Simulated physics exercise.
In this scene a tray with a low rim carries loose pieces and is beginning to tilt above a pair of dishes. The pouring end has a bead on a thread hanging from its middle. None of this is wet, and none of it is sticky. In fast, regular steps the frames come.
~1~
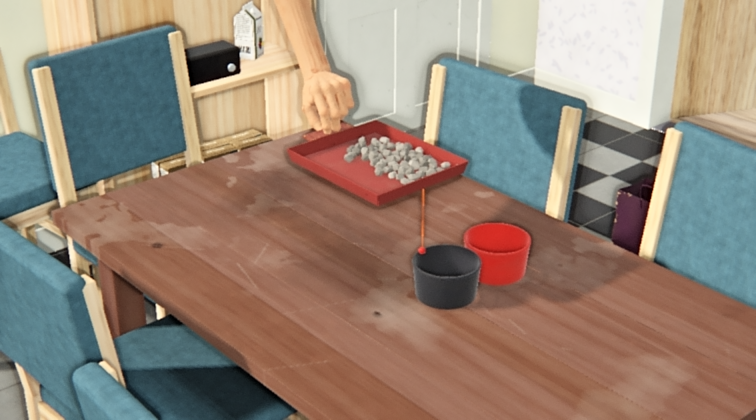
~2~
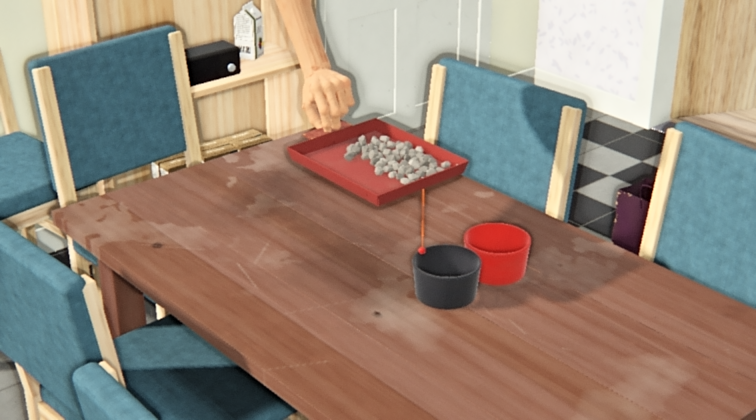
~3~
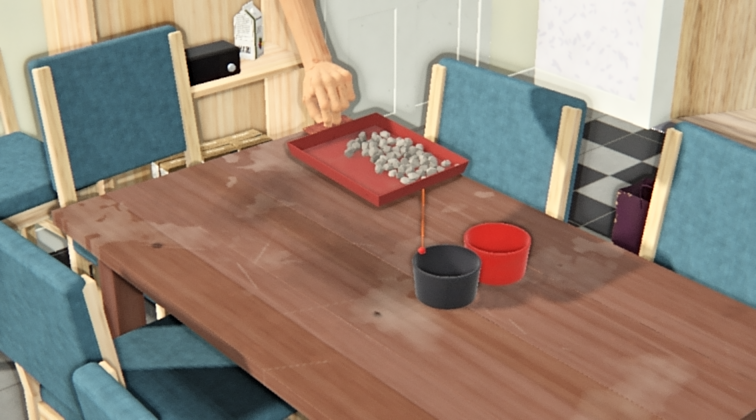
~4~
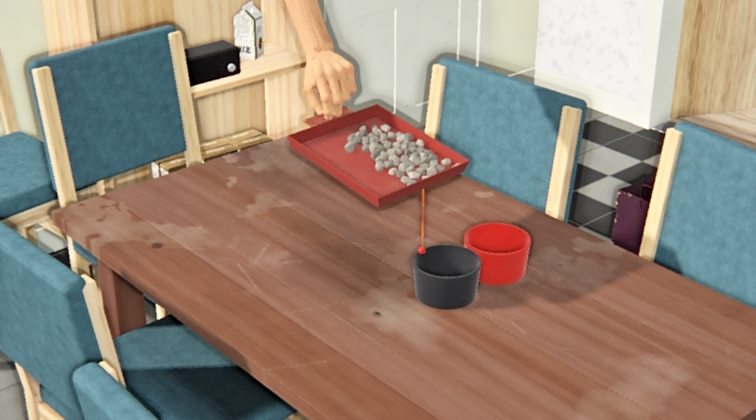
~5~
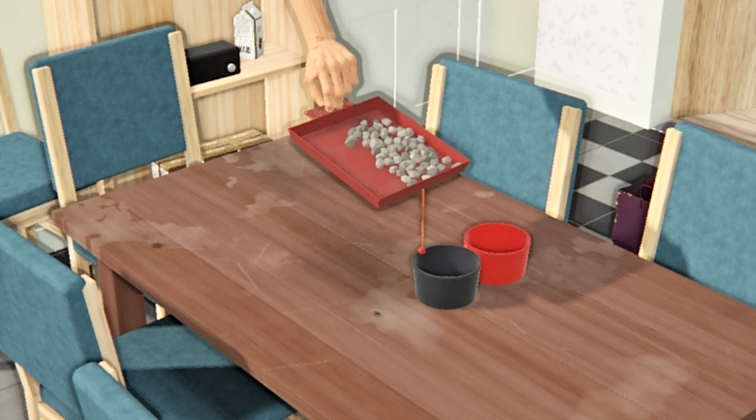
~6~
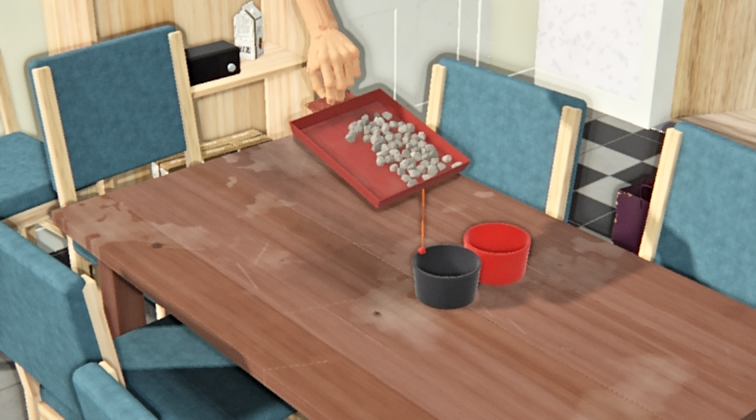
A red, low-rimmed tray of pale grey gravel, gripped at its far end by a bare hand, hovers over a worn brown wooden table, seen from above at an angle in a room with blue chairs. Below its near end, where a small red bead hangs on a thread, sit a dark grey dish and a bright red one to its right. The tray starts level, then the hand slowly raises the far end, tilting it slightly toward its near-left corner, while the view stays still.
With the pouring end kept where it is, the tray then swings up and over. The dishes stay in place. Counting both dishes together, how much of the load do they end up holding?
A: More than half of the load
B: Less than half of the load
(B) Less than half of the load.
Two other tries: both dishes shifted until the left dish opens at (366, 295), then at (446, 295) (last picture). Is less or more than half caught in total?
Well, the bulk the first time and the minor share the second time.
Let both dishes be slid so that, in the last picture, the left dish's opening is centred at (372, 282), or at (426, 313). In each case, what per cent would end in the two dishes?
About 30% on the first try and 10% on the second.
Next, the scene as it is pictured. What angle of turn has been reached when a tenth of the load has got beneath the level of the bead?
I'd say it is tilted about 90°.
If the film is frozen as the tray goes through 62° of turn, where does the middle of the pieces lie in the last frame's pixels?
Near the pixel (417, 176).
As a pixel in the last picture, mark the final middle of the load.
Near (426, 314).
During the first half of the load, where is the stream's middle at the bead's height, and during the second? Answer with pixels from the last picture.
Near (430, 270) to start, and near (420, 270) afterwards.
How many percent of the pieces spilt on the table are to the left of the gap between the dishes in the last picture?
I reckon around 80 per cent.
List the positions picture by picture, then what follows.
Corners of the pouring end near (378, 193) and (464, 161), level; middle of the load near (396, 159), bits of gravel; left dish near (470, 287); right dish near (520, 263); bead on its thread near (422, 251), in the first picture.
Corners of the pouring end near (378, 193) and (464, 161), level; middle of the load near (396, 158), in the second picture.
Corners of the pouring end near (379, 194) and (464, 160), tipped barely, lowest at the left corner; middle of the load near (396, 155), in the third picture.
Corners of the pouring end near (379, 195) and (465, 160), tipped a little, lowest at the left corner; middle of the load near (397, 151), in the fourth picture.
Corners of the pouring end near (379, 196) and (465, 160), tipped a little, lowest at the left corner; middle of the load near (397, 147), in the fifth picture.
Corners of the pouring end near (380, 198) and (466, 160), tipped clearly, lowest at the left corner; middle of the load near (398, 144); left dish near (470, 287); right dish near (520, 263), in the sixth picture.
Shortly afterwards, tray tipped steeply; all but a few on the tray; only a few in the air.
Next, tray tipped past a quarter turn; near a quarter on the tray; a little in the left dish; near a quarter outside both; near a third in the air.
Some moments later, tray tipped past a quarter turn; near a quarter in the left dish; the bulk outside both.
In the end, tray tipped past a quarter turn; near a quarter in the left dish; none at all in the right dish; the bulk outside both.
